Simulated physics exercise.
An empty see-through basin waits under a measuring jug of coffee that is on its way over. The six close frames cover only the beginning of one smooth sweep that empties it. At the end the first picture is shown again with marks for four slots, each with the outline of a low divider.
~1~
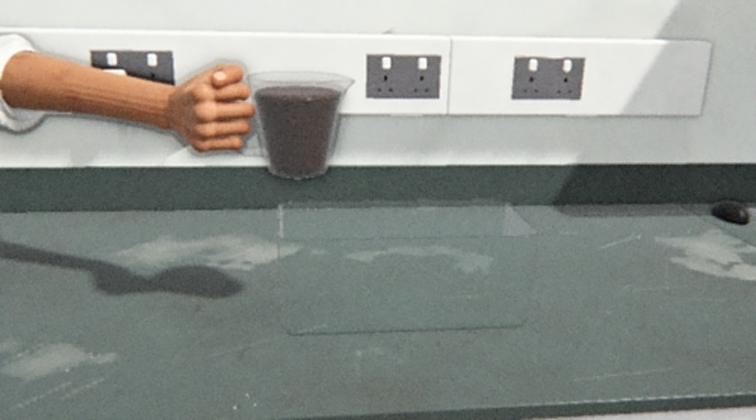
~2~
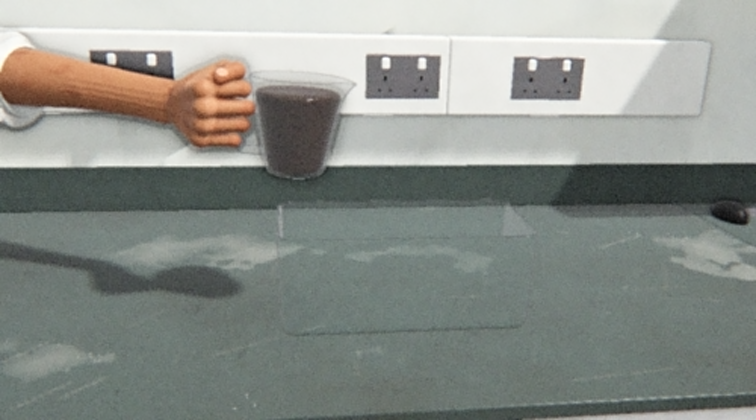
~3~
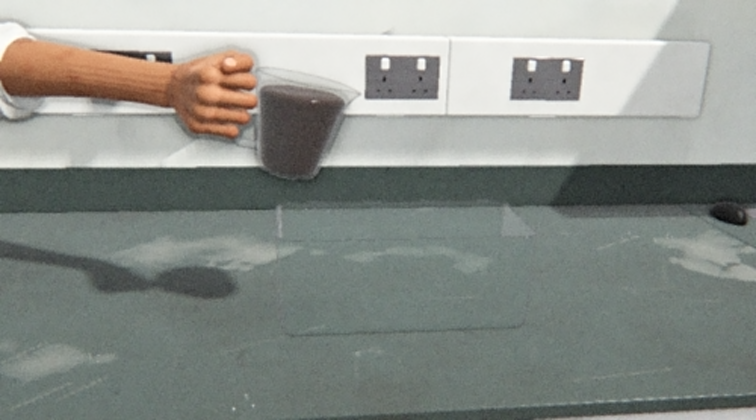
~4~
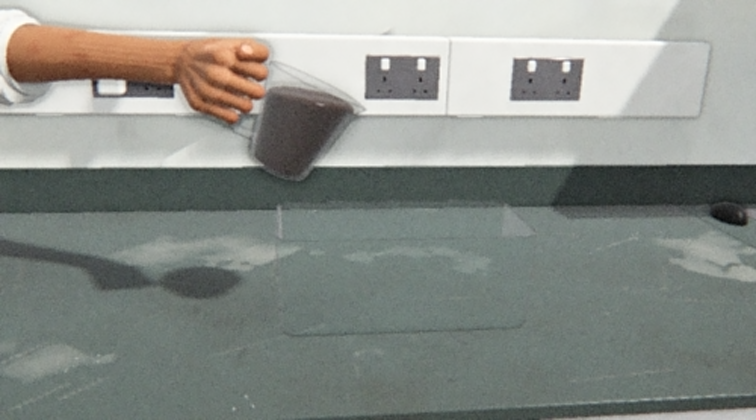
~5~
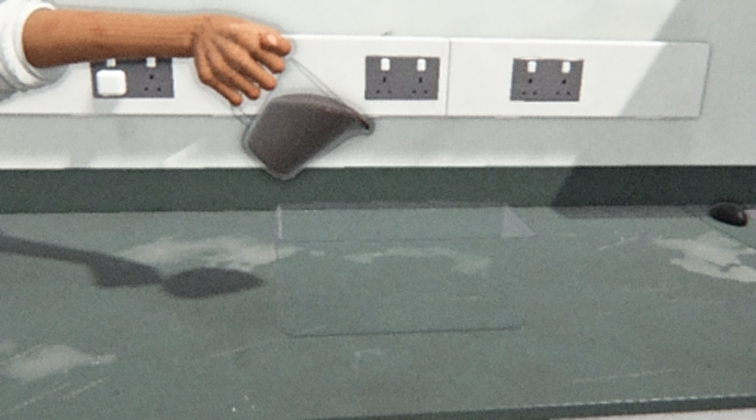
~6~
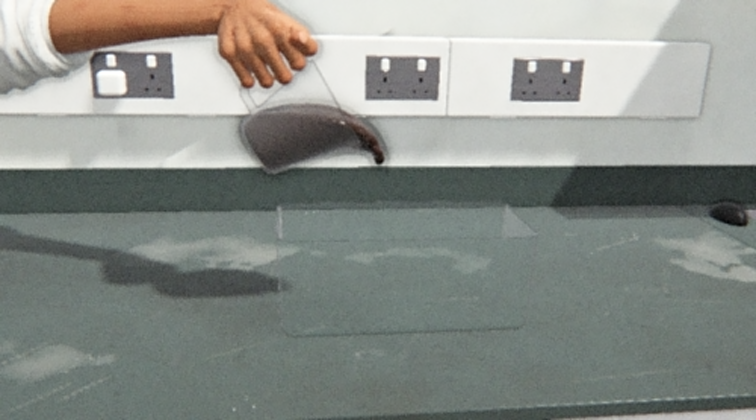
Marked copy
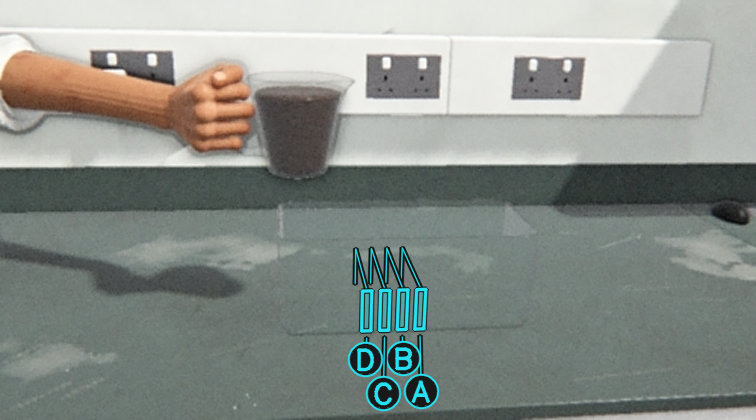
A hand held a clear jug of dark coffee above a see-through basin on a worn green counter, then tilted it steadily to the right until coffee slid over the lip.
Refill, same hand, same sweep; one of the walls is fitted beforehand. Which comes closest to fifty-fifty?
C works best here.
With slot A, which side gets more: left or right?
The left side.
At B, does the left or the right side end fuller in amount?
The left one.
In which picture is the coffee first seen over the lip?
Picture 5.
On the marked copy, A at (419, 335); B at (402, 336); C at (384, 337); D at (366, 337).
Choosing A, about 83 % ends left of the wall and 15 % right of it.
Choosing B, about 65 % ends left of the wall and 32 % right of it; 3 % is lost outside.
Choosing C, about 48 % ends left of the wall and 48 % right of it; 4 % is lost outside.
Choosing D, about 25 % ends left of the wall and 73 % right of it; 3 % is lost outside.
